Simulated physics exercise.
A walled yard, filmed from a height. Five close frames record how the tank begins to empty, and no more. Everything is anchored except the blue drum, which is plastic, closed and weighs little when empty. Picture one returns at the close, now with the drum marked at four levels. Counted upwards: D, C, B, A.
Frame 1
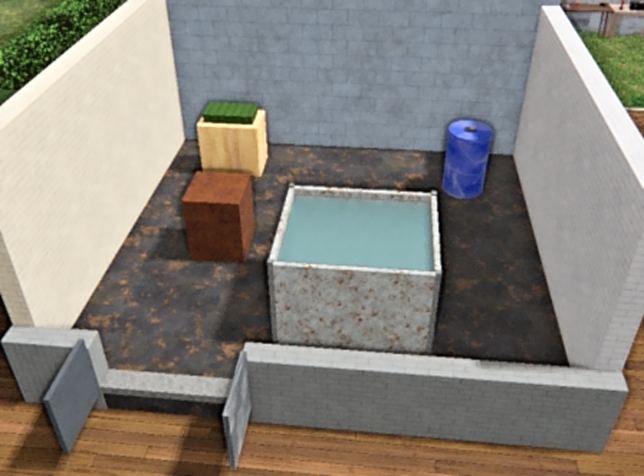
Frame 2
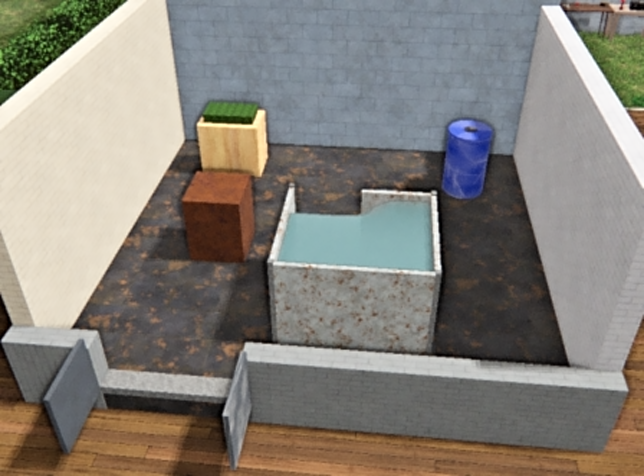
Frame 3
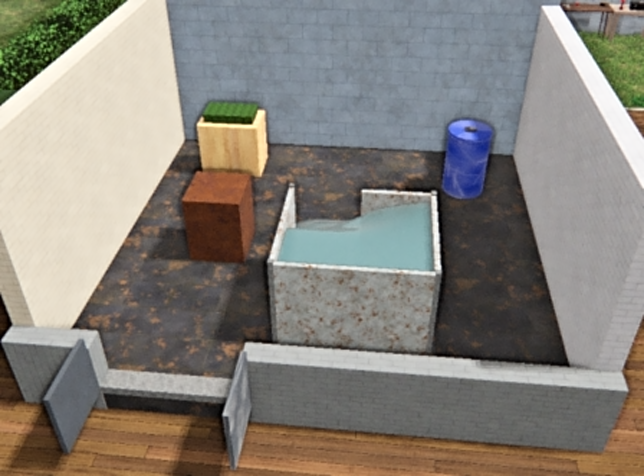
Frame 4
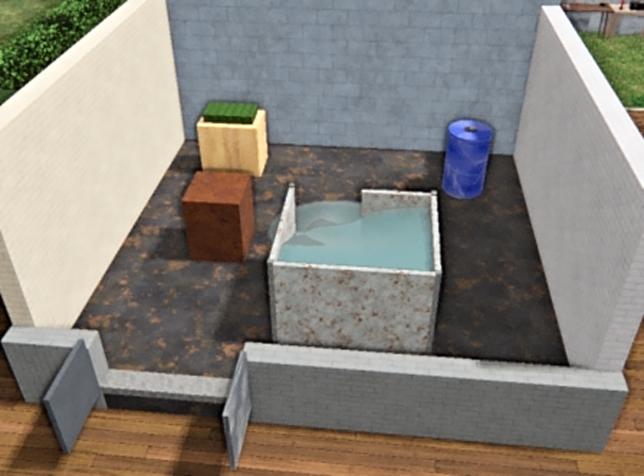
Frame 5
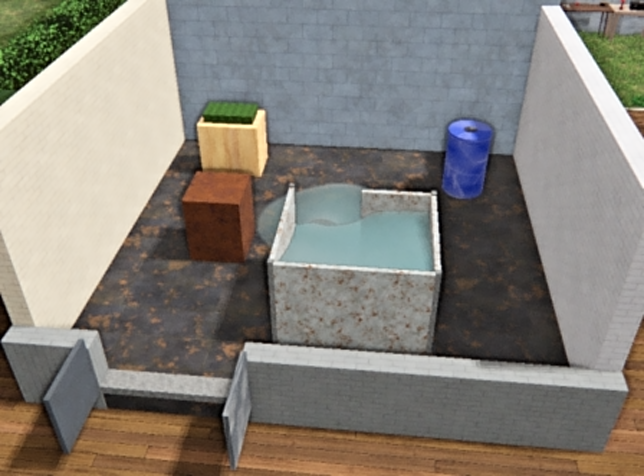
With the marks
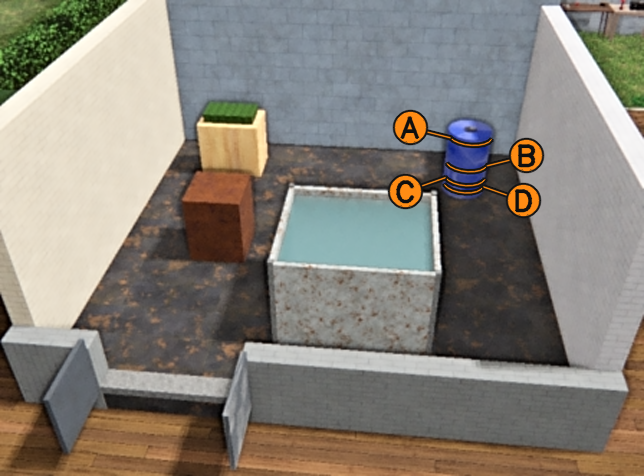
Water drains through a gap in the stone tank's back wall and spreads behind it.
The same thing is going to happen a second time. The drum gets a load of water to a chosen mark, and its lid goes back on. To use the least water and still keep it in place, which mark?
C.
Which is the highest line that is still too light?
Here it is line D.
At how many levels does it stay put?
Three of the four.
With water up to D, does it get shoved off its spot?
Yes.
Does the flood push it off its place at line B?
No, not at all.
In orange, A at (471, 145); B at (467, 171); C at (465, 185); D at (464, 192); from the bottom up D, C, B, A.
If A is chosen, it does not move.
If B is chosen, it does not move.
If C is chosen, it does not move.
If D is chosen, it is pushed about its own width away.
